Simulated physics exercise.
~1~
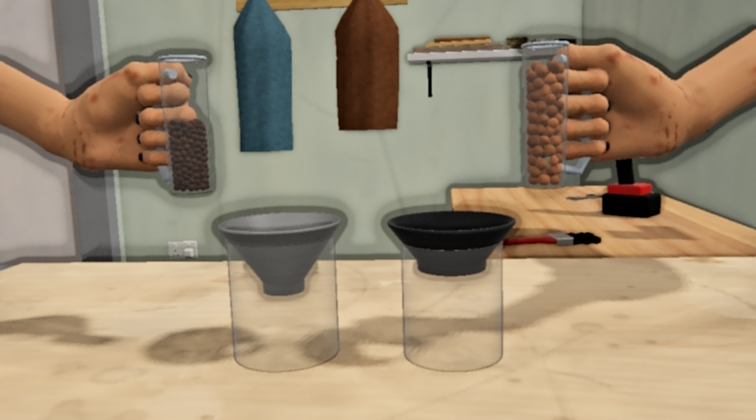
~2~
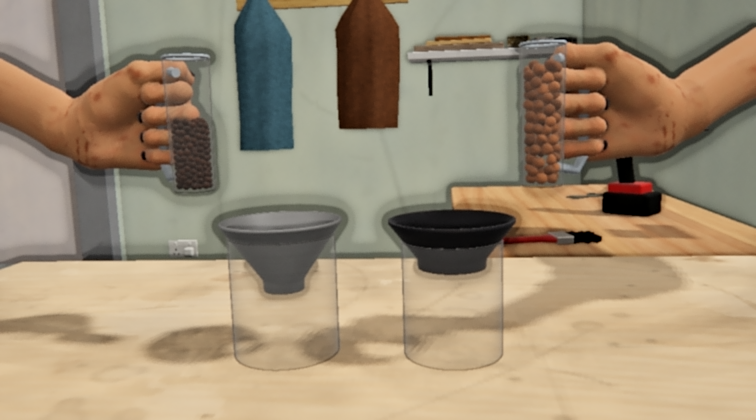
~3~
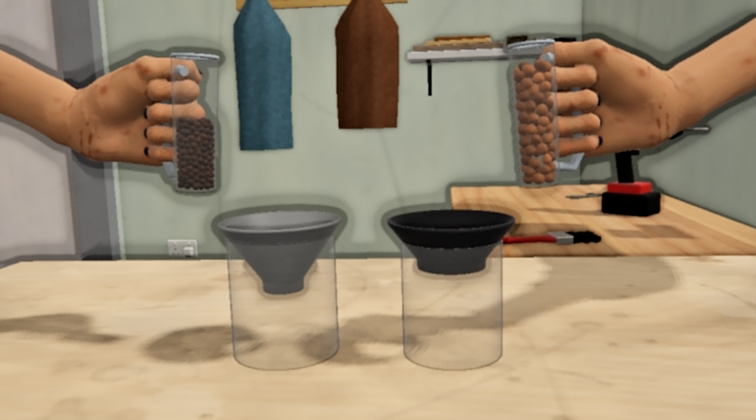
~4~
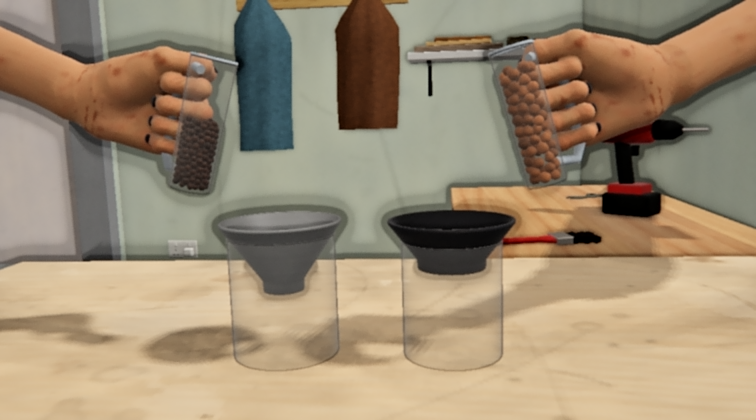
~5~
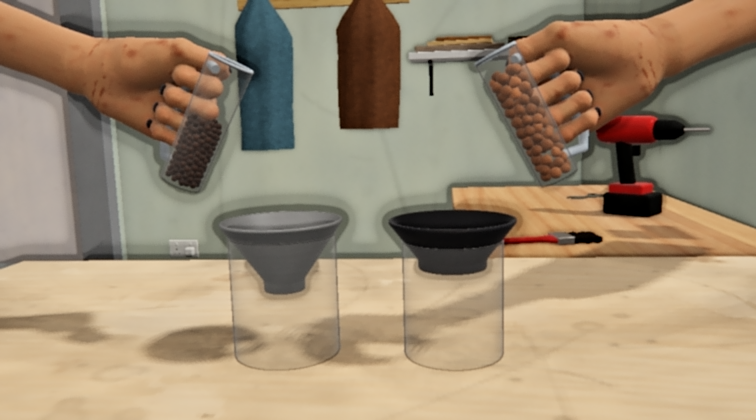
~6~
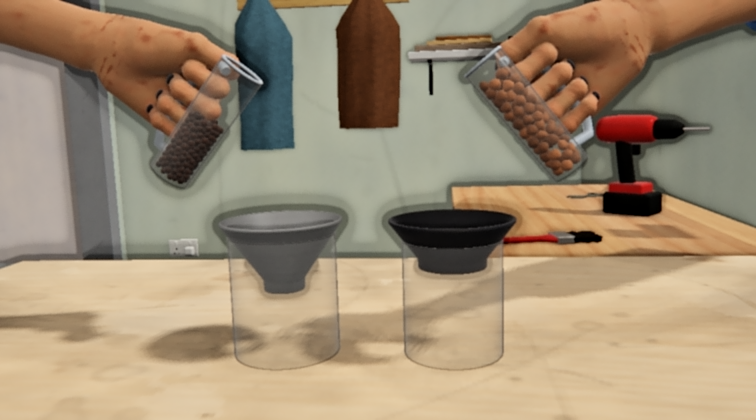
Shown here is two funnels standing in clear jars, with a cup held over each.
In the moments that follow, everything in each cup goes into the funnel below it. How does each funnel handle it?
Left: Free-flowing; right: Free-flowing.
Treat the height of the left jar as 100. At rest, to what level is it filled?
10 %, roughly.
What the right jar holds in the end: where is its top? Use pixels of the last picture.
My guess is somewhere close to (483, 332).
Then, 0.29 s past the last view, left, all still in the cup; right, all still in the cup.
Then, 0.66 s past the last view, left, all still in the cup; right, all still in the cup.
Then, 1.05 s past the last view, left, most still in the cup, a small part in or over the funnel; right, most still in the cup, a small part in or over the funnel, a stray few down in the jar.
Finally, left, all down in the jar; right, all down in the jar.
